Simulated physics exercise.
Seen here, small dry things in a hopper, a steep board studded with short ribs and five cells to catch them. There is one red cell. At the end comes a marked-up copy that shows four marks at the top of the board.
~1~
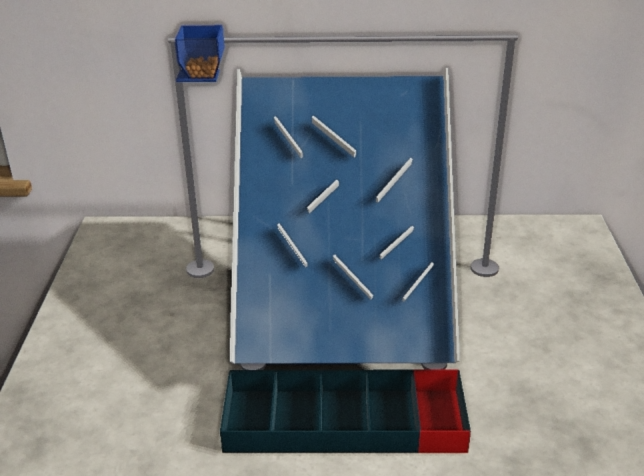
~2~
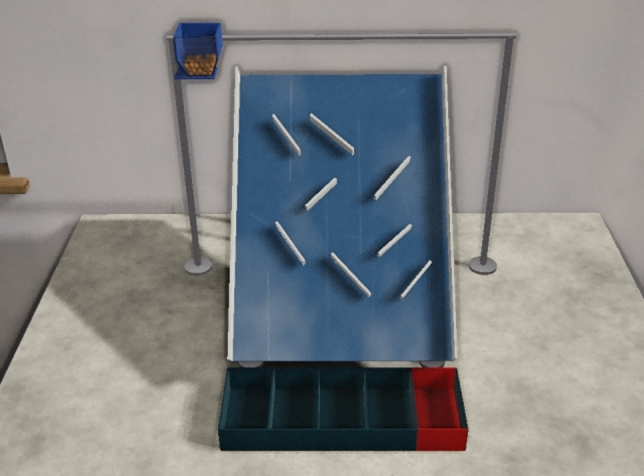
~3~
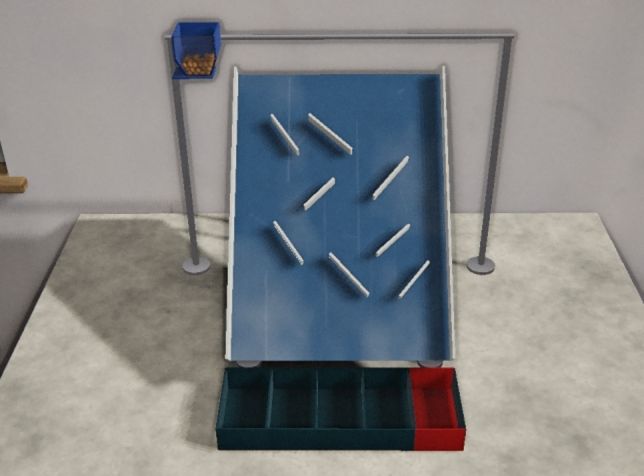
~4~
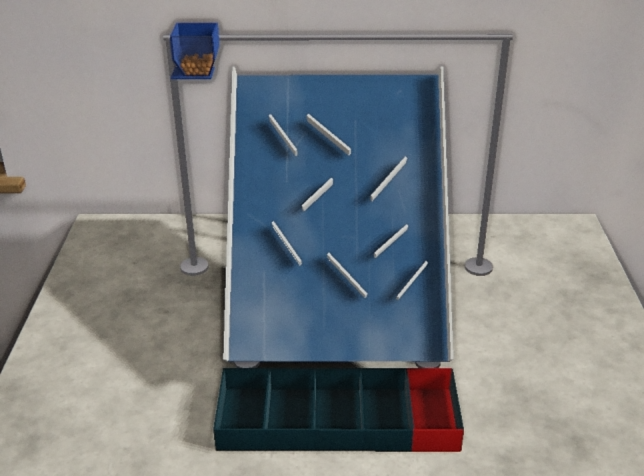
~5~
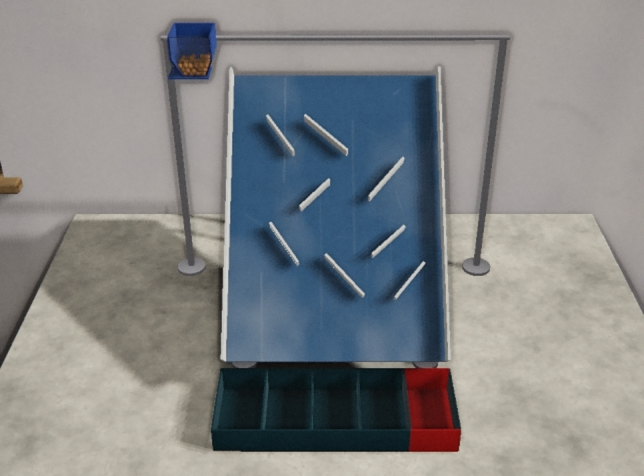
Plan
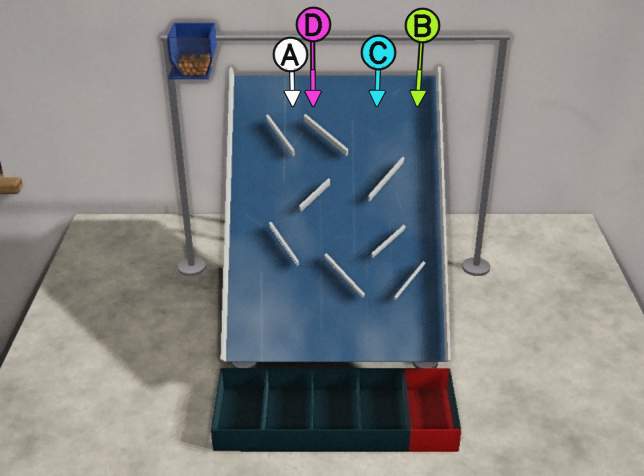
The view shifts very slightly, while nothing in the scene visibly moves: a blue hopper of small brown pieces sits at upper left, beside a steep blue board with pale ribs above five cells, the rightmost one red.
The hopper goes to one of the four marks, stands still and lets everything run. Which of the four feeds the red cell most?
I would pick mark B.
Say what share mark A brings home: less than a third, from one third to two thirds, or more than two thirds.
Less than a third.
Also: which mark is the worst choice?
It is A.
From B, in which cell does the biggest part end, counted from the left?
The fifth from the left.
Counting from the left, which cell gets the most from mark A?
It is the third one.
On the marked copy, mark A meets the board at (292, 100); mark B meets the board at (417, 100); mark C meets the board at (377, 100); mark D meets the board at (313, 100).
For mark A, a small part in the red cell, most in other cells, a stray few held on the board.
For mark B, about half in the red cell, about half in other cells.
For mark C, about a third in the red cell, about two thirds in other cells.
For mark D, about a quarter in the red cell, most in other cells.
